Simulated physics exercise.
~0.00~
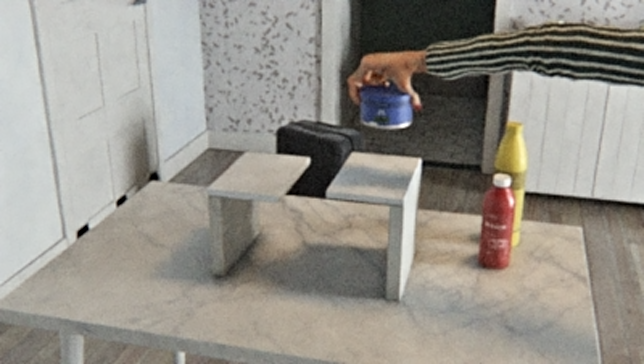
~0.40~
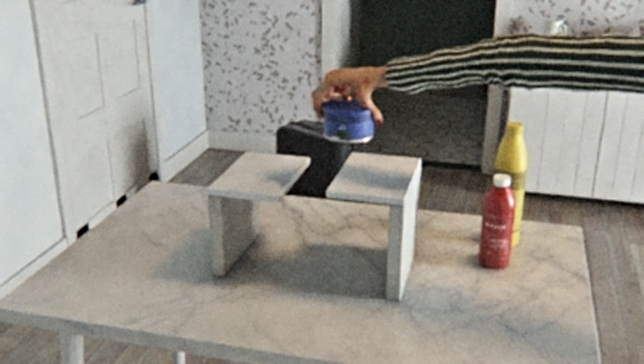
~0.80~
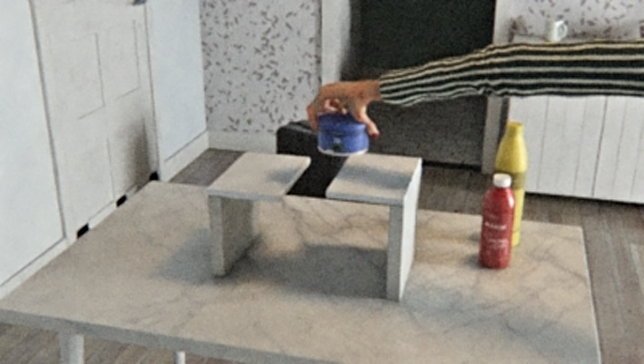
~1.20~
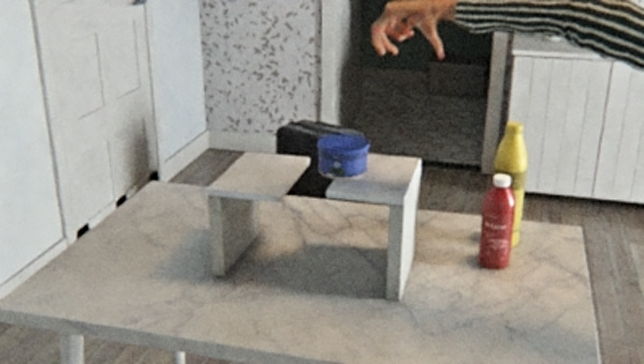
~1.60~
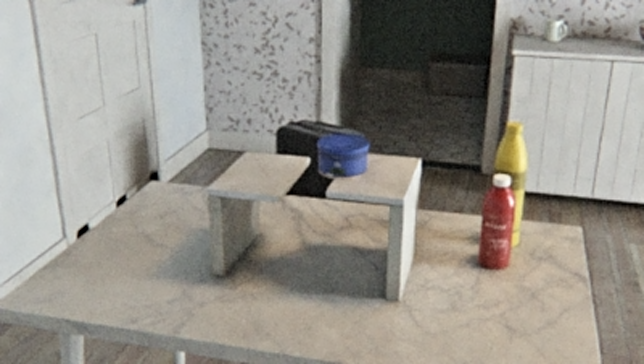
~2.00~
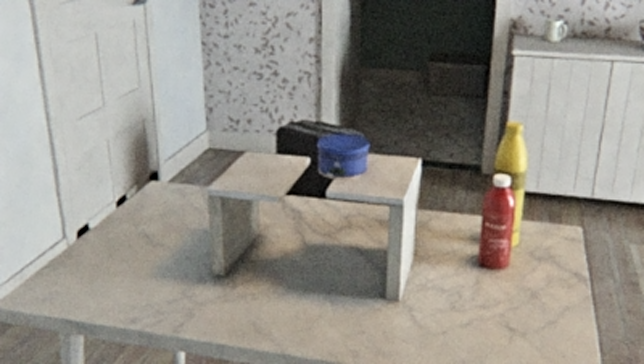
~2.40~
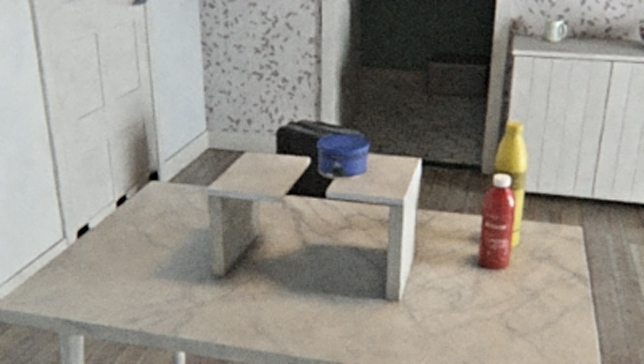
A blue tub hangs from a hand that reaches in from the right, held above two pale ledges with a dark slot between them on a marble-look table. A red bottle and a taller yellow bottle stand to the right. The hand carries the tub left until it is over the gap, then lowers it toward the ledges. It lets go and draws back to the right, leaving the tub caught at the slot, upright. The arm leaves the view, and the tub stays lodged there while both bottles remain standing in place.
